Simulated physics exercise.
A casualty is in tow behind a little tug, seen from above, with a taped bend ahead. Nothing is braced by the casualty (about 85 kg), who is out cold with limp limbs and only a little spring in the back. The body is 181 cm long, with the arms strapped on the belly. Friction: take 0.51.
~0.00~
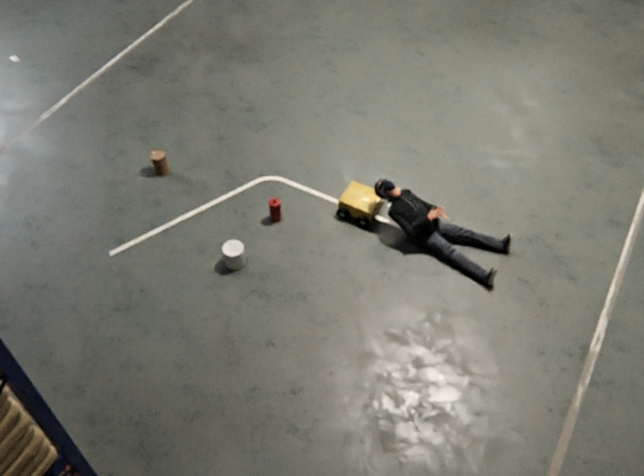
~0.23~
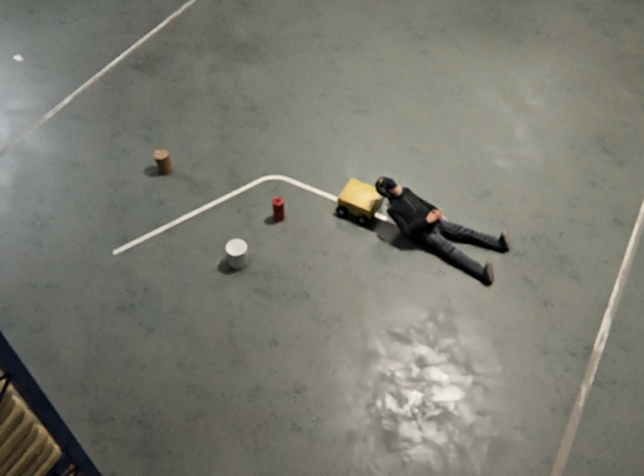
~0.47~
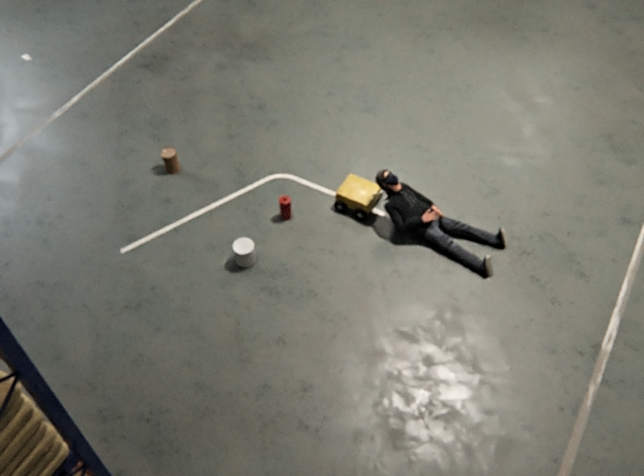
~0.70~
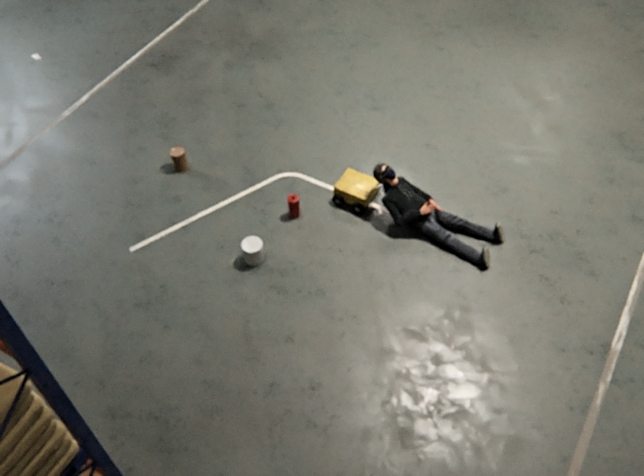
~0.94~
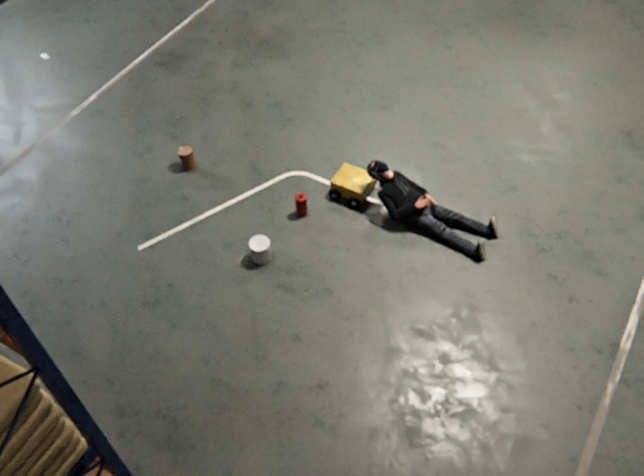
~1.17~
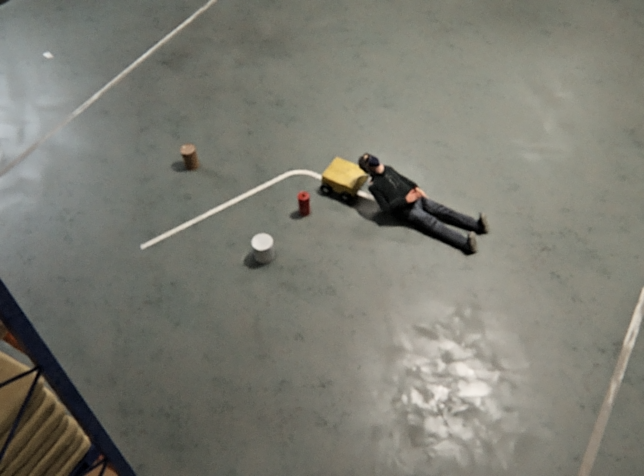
On a grey floor seen from above, a small yellow cart slowly pulls a limp, dark-clothed figure lying on its back a short way left along a bent white line, with a red post, white bucket and brown bin nearby.
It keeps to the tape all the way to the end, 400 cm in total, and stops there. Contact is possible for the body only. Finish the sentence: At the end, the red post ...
At the end, the red post is where it was.
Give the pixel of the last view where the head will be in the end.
Around (120, 222).
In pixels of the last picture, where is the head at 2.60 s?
Head position: Roughly (298, 136) in the last view.
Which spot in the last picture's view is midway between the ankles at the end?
The midpoint lands near (238, 204).
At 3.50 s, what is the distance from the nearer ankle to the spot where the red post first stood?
Distance: Approx. 70 cm.
After 2.60 s the red post is where it stood, near (304, 204) in the last picture's view; the nearer ankle is 110 cm from that spot.
After 3.50 s the red post is where it stood, near (304, 204) in the last picture's view; the brown bin where it stood; the nearer ankle is 73 cm from that spot.
After 4.40 s the red post is where it stood, near (304, 204) in the last picture's view; the brown bin where it stood; the nearer ankle is 39 cm from that spot.
After 5.20 s the red post is where it stood, near (304, 204) in the last picture's view; the nearer ankle is 36 cm from that spot.
After 6.2 s, red post stays put; white bucket stays put; brown bin stays put.
